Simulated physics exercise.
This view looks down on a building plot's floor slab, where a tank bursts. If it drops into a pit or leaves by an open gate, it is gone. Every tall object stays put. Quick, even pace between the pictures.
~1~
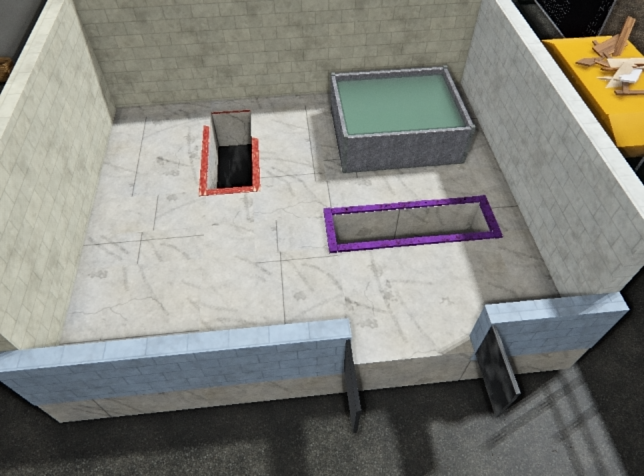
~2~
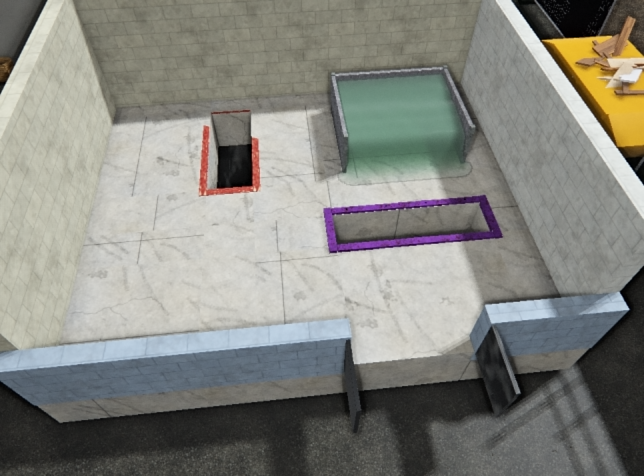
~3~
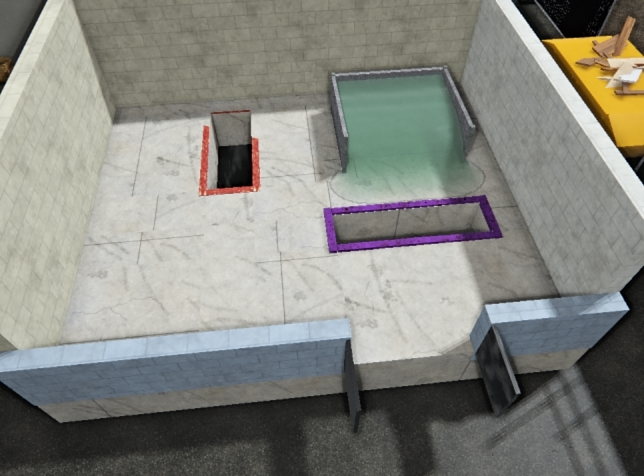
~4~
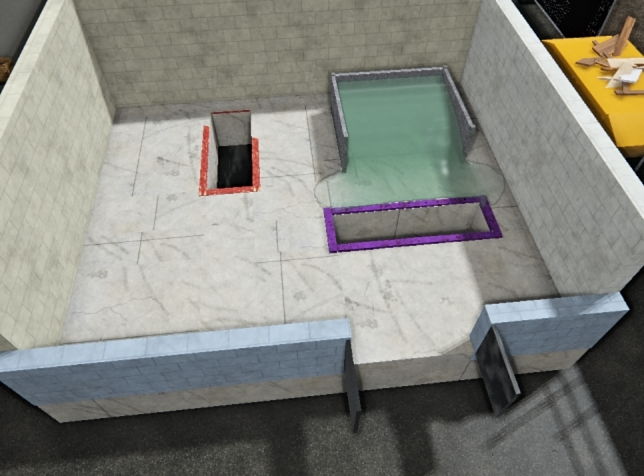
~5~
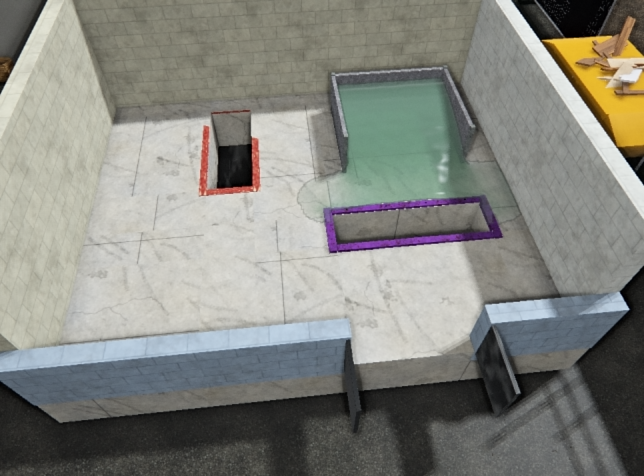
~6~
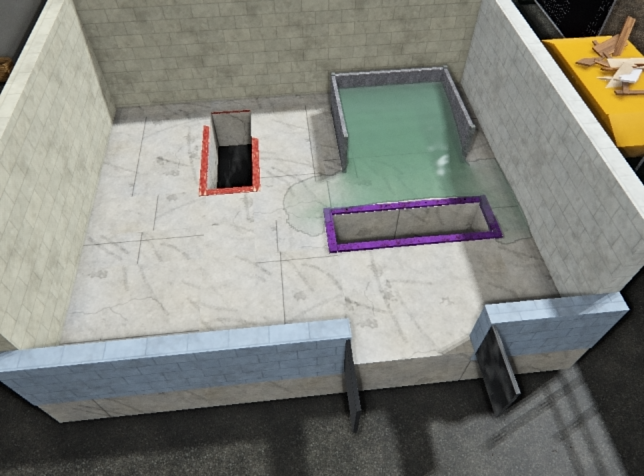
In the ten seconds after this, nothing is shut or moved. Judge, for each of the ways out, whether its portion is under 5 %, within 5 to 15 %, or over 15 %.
The gate ends up low - beneath five per cent; the red pit ends up low - beneath five per cent; the purple pit ends up high - past fifteen per cent.
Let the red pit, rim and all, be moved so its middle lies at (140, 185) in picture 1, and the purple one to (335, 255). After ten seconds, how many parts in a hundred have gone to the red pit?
Out of a hundred parts, 8 go to red.
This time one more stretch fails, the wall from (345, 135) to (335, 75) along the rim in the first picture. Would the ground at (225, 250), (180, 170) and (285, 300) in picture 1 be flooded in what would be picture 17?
Well, the first is hit by the spill, the next missed by the spill, the last missed by the spill.
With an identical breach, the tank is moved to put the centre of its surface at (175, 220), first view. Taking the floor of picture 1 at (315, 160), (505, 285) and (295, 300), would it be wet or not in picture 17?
Looking at all three, I'd call them bone dry, swamped, swamped.
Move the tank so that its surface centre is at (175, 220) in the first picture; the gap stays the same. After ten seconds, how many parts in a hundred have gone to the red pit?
Within ten seconds roughly 14 percent of the total ends in the red pit.
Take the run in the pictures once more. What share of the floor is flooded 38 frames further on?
My best guess is some 50 %.
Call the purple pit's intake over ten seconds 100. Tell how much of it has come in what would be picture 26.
About 95 per cent.
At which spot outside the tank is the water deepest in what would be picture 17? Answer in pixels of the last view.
At about (403, 202).
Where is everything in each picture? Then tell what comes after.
The first picture shows still water in the water tank at (398, 104).
In the second picture, the front is at (468, 164), out from the gap at (405, 156).
In the third picture, the front is at (479, 181), out from the gap at (405, 157).
In the fourth picture, the front is at (327, 205), out from the gap at (405, 158).
In the fifth picture, the front is at (516, 207), out from the gap at (405, 158).
In the sixth picture, the front is at (529, 234), out from the gap at (404, 159).
A moment on, water covers 15 % of the floor; the gate 0 %, the red pit 0 %, the purple pit 35 %.
Next, water covers 25 % of the floor; the gate 0 %, the red pit 0 %, the purple pit 53 %.
Then, water covers 35 % of the floor; the gate 0 %, the red pit 0 %, the purple pit 64 %.
Later, water covers 50 % of the floor; the gate 1 %, the red pit 1 %, the purple pit 68 %.
In the end, water covers 55 % of the floor; the gate 2 %, the red pit 2 %, the purple pit 68 %.
